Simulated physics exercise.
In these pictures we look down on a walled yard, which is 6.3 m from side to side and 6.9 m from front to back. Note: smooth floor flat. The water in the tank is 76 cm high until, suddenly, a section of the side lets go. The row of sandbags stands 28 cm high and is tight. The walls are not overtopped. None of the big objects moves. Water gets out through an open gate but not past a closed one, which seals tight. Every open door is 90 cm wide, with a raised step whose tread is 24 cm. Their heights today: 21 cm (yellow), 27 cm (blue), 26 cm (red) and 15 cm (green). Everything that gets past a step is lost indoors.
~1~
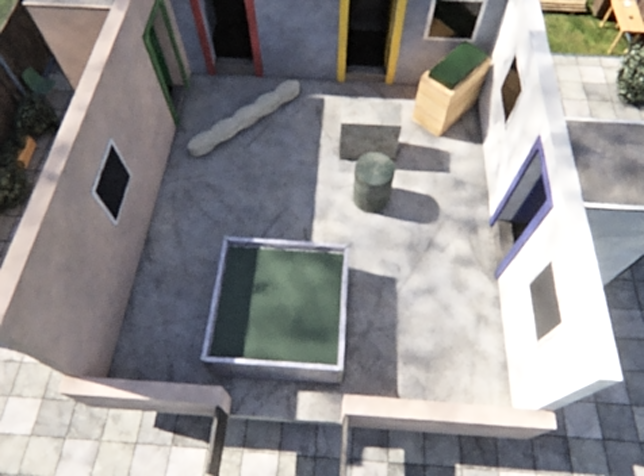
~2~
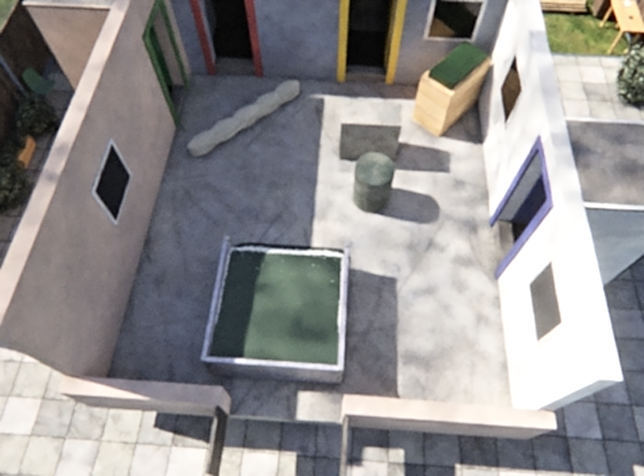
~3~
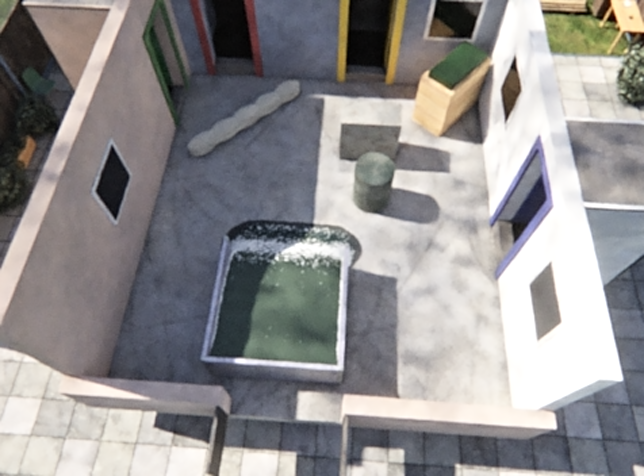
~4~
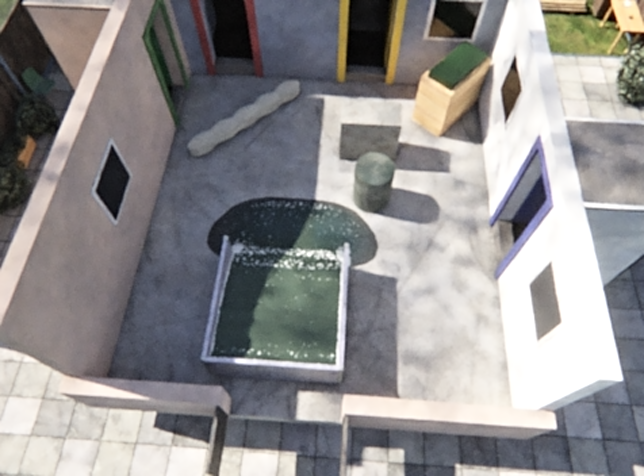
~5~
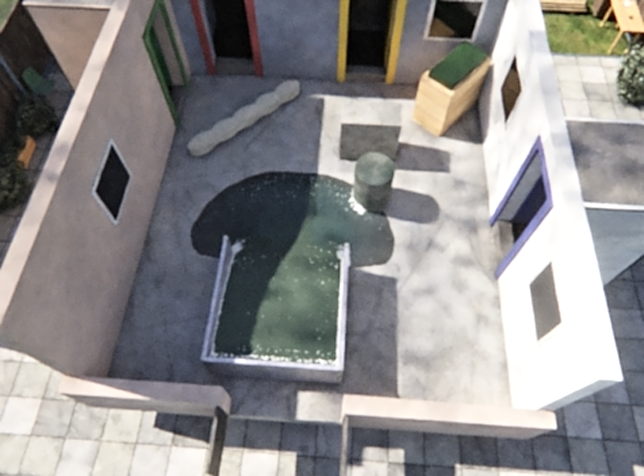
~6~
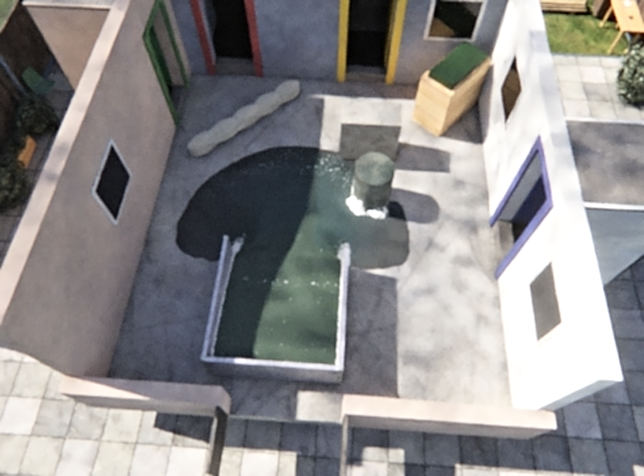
A walled yard held a square tank of dark green water until its far side gave way, and the water poured out, spreading across the grey floor and around a round green block.
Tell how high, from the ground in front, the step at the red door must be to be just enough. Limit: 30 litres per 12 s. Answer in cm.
It must be about 6.5 cm high.
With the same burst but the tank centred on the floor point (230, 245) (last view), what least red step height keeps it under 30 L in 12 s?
Near 14.0 cm.
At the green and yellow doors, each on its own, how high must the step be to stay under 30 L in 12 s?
About 8.5 cm at green and 18 cm at yellow.
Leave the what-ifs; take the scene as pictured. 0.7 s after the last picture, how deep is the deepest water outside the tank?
Max depth: Around 38 cm.
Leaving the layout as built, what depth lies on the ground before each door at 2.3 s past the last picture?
Door by door in centimetres - yellow 23, blue 11, red 5, green 3.
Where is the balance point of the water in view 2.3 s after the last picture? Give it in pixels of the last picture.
Around (313, 172).
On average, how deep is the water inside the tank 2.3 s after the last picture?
The mean depth is about 14 cm.
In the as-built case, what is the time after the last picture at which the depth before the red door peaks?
Peak time: About 5.0 s.
Then, 0.7 s after the last picture water covers 35 % of the floor, deepest (38 cm) near (341, 160); it has not reached the red door.
Then, 2.3 s after the last picture water covers 60 % of the floor, deepest (48 cm) near (445, 87); 5 cm at the red door, 0 litres in over its 26 cm step.
Then, 11.3 s after the last picture water covers 95 % of the floor, deepest (12 cm) near (197, 395); 7 cm at the red door, 0 litres in over its 26 cm step.
At the red door as built, the water peaked near 12 cm, 4.9 s after the last picture.
With a step of 5.5 cm, 44 litres would have come in within the 12 s; with 7.5 cm, 18 litres. So under 30 litres takes about 6.5 cm.
